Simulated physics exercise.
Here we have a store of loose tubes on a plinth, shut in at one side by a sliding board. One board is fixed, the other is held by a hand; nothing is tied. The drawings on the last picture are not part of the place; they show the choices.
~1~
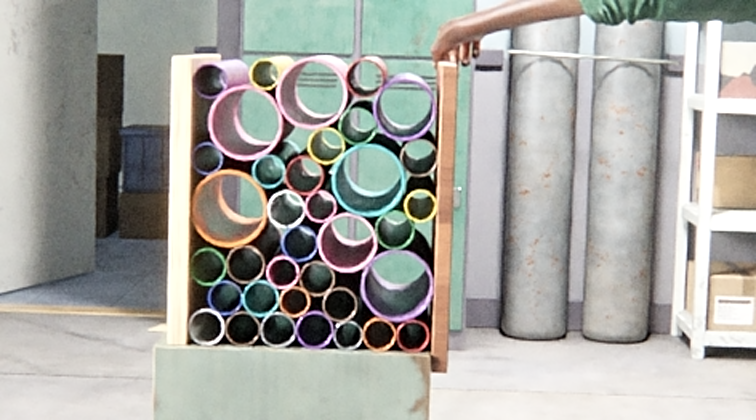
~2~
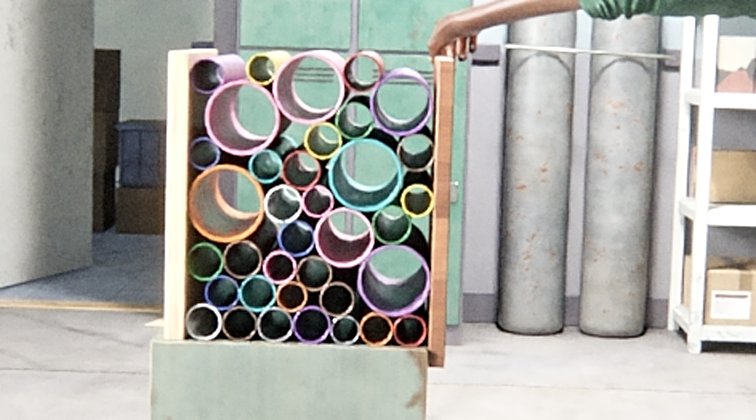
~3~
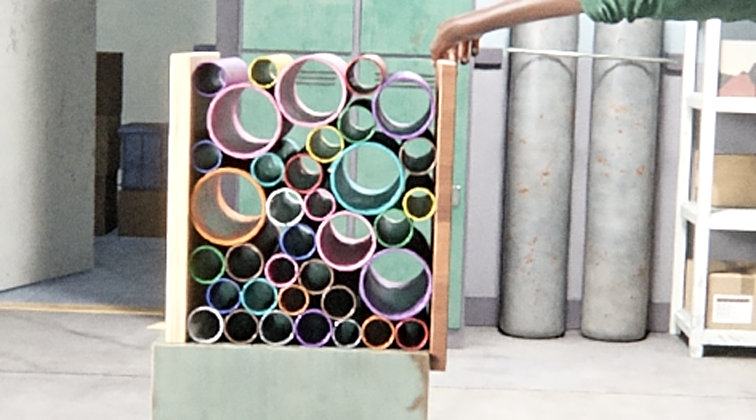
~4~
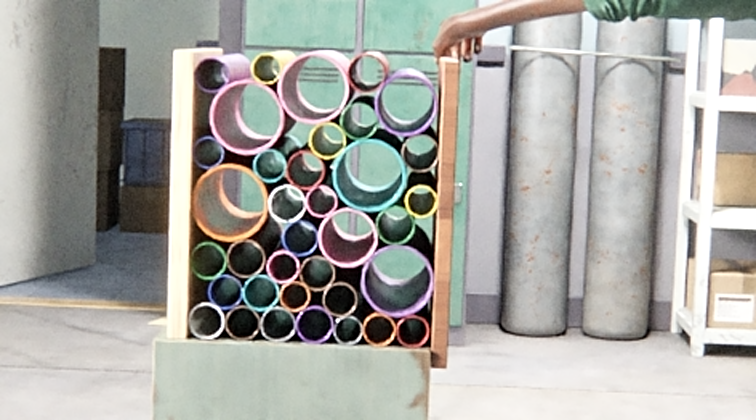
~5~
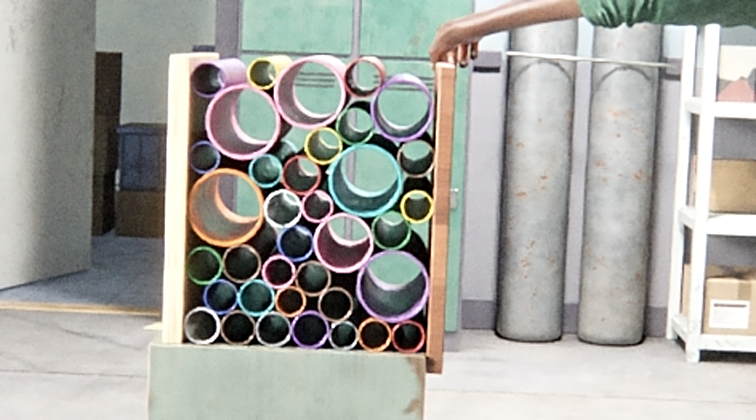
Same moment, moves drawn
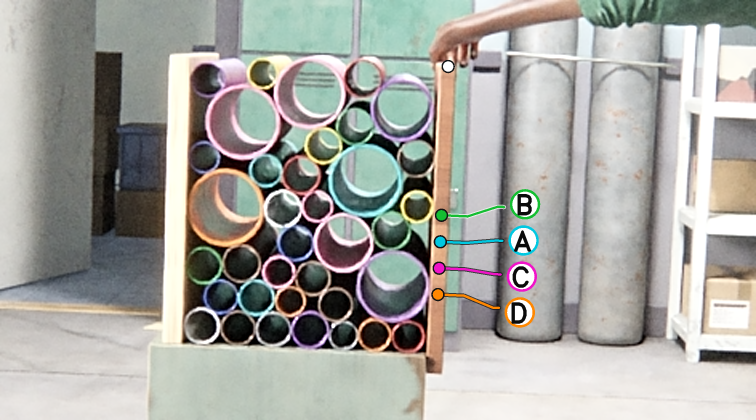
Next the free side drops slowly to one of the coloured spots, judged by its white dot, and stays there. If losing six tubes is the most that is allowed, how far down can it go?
Down to A.
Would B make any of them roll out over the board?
Yes, at B.
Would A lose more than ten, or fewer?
Fewer than ten.
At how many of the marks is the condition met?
Two of them.
On the marked copy, A at (440, 242); B at (441, 215); C at (439, 268); D at (438, 295); the white dot at (448, 66).
Following A. Soon after the start, top of the board (437, 141).
Later, top of the board (433, 223).
In the end, top of the board (432, 241), four out over the board.
As for the rest, B four out over the board; C more than six out over the board; D more than six out over the board.
